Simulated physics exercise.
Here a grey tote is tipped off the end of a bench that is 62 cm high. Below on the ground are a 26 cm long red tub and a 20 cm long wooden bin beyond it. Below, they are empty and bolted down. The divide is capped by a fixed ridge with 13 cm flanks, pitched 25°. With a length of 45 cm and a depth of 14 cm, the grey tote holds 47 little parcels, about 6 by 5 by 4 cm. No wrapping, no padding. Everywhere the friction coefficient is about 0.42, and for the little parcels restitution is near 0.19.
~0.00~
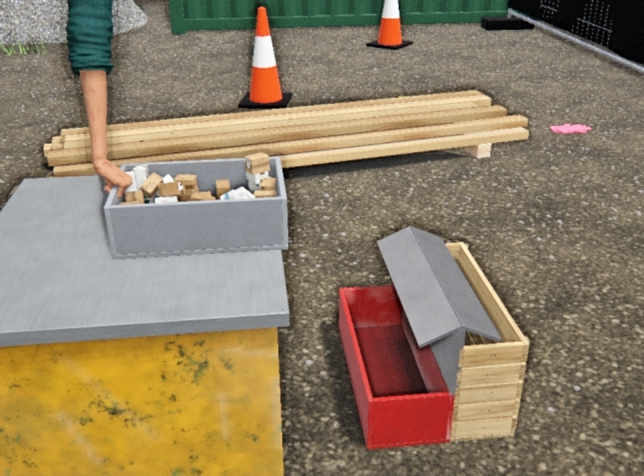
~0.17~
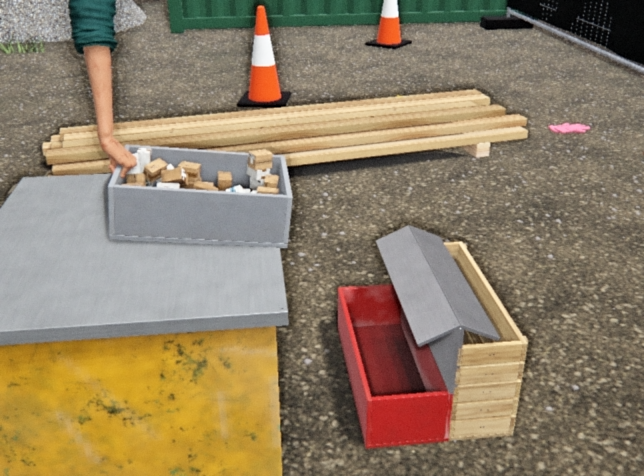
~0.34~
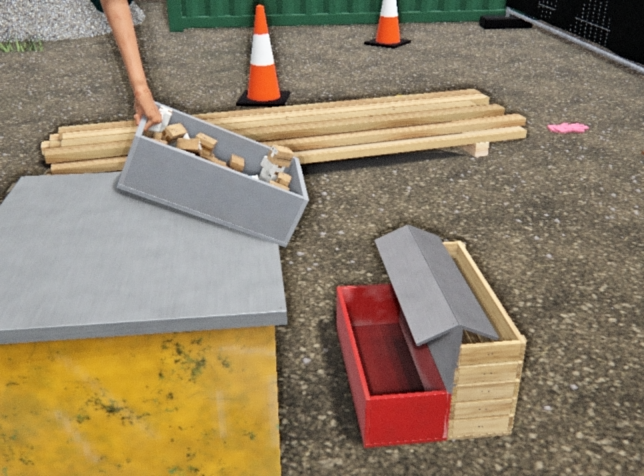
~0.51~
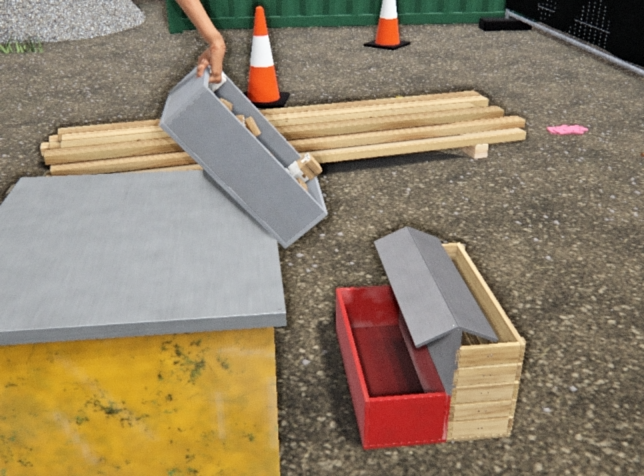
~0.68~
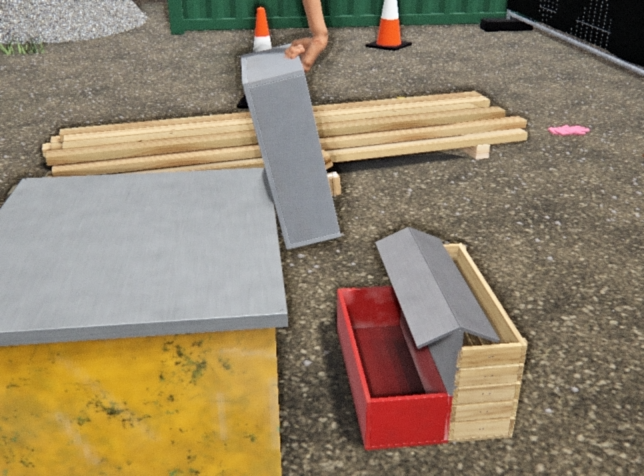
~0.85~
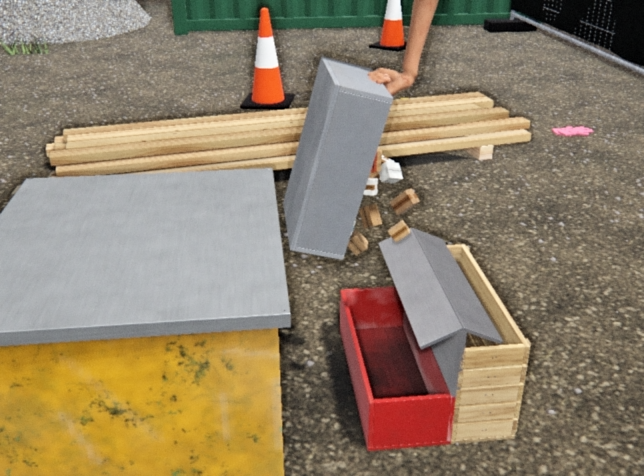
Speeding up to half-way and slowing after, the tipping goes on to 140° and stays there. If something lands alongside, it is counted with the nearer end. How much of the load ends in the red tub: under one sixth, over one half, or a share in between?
Over one half.
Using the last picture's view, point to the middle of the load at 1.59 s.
Somewhere around (386, 364) in pixels.
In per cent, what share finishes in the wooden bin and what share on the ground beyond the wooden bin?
I'd put it at about 0 percent, then about 15 percent.
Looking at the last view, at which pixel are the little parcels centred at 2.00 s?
About (383, 364).
After 1.03 s, tilt 128°; 19 still in the grey tote, 4 in the red tub and 24 in the air.
After 1.26 s, tilt 140°; 12 in the red tub, 1 on the ground short of the red tub, 2 on the ground beyond the wooden bin and 32 in the air.
After 1.59 s, tilt 140°; 29 in the red tub, 9 on the ground short of the red tub, 5 on the ground beyond the wooden bin and 4 in the air.
Final count (at 2.00 s), 31 in the red tub, 10 on the ground short of the red tub and 6 on the ground beyond the wooden bin. Asked share, 31 of 47, 66 per cent.
